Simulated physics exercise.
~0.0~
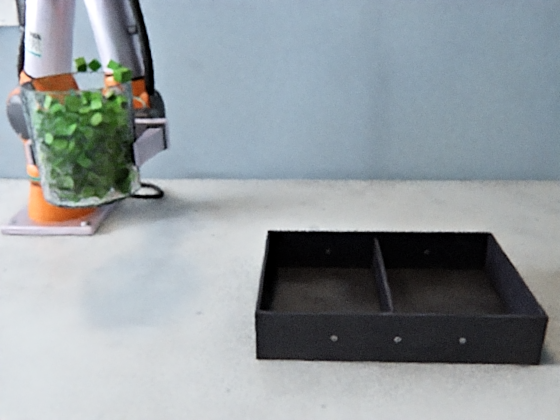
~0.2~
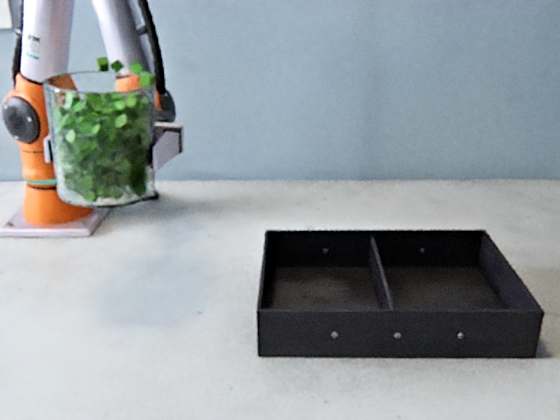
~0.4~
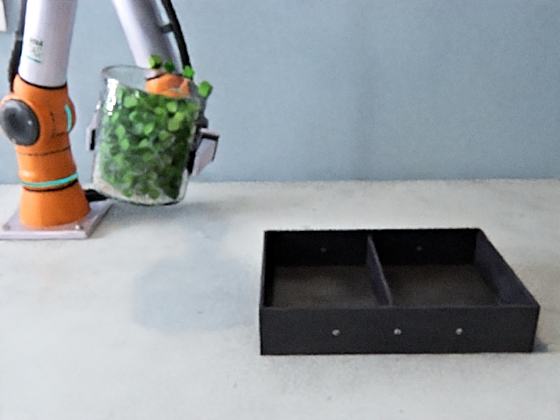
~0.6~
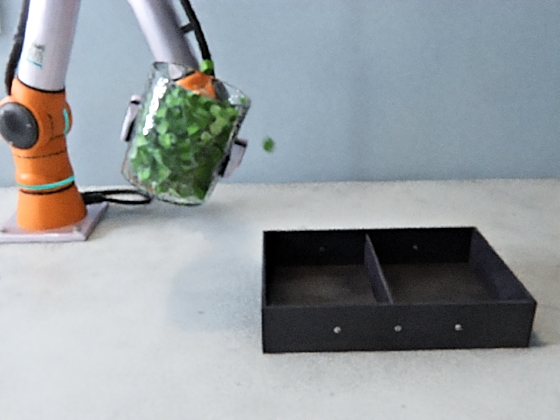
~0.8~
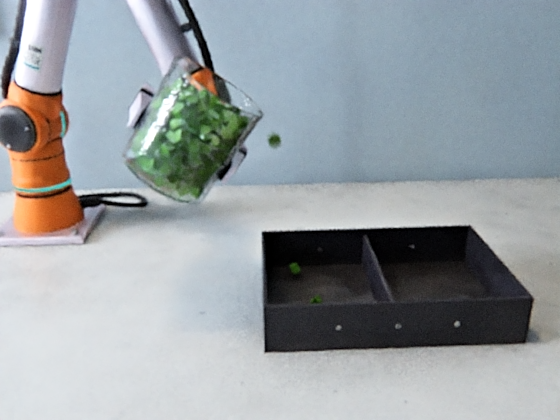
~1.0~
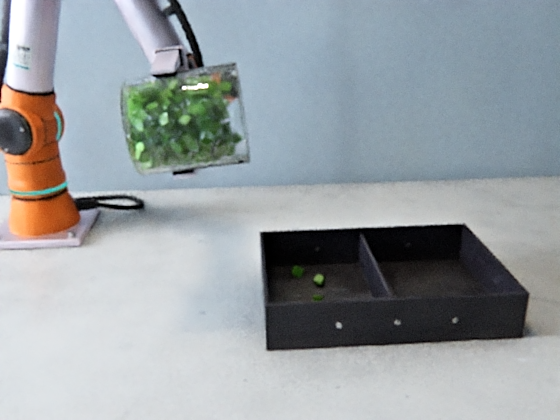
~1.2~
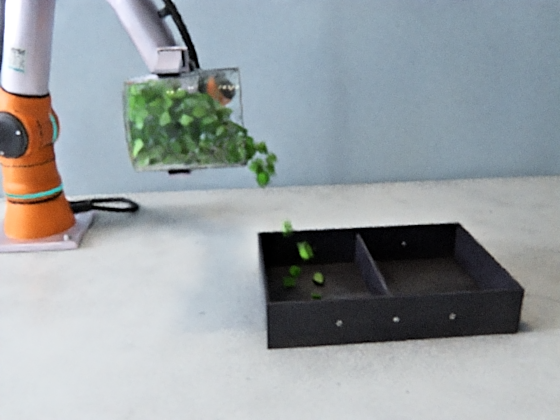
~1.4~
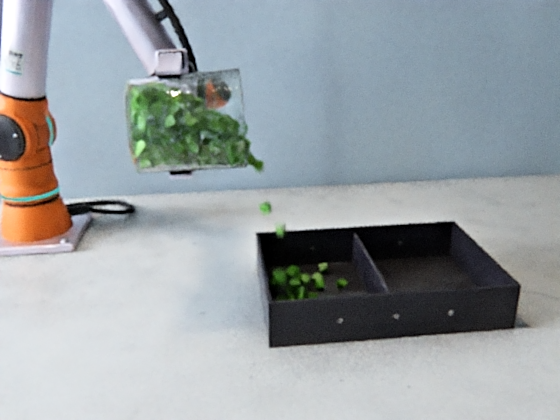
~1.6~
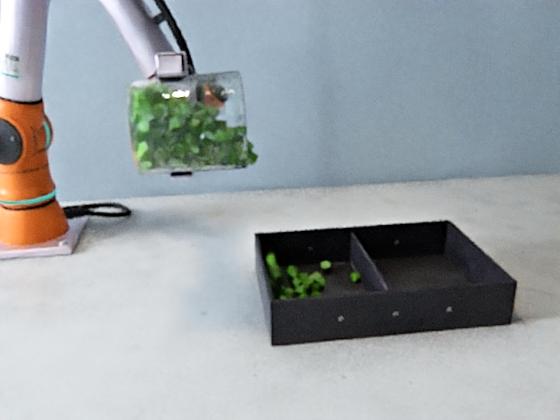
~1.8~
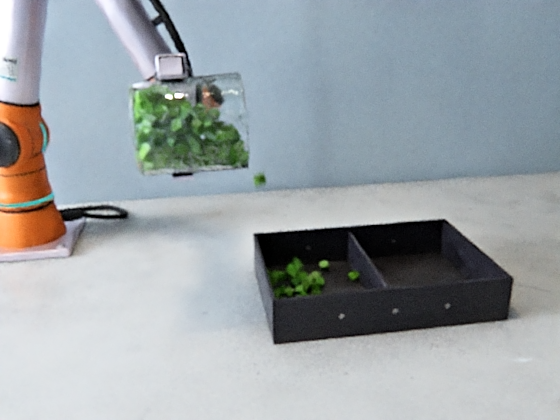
A robot arm carried a clear cup full of green vegetable pieces to the right and tipped it onto its side, spilling a few, then a small cluster, into the left part of a black divided box, while most stayed in the cup.
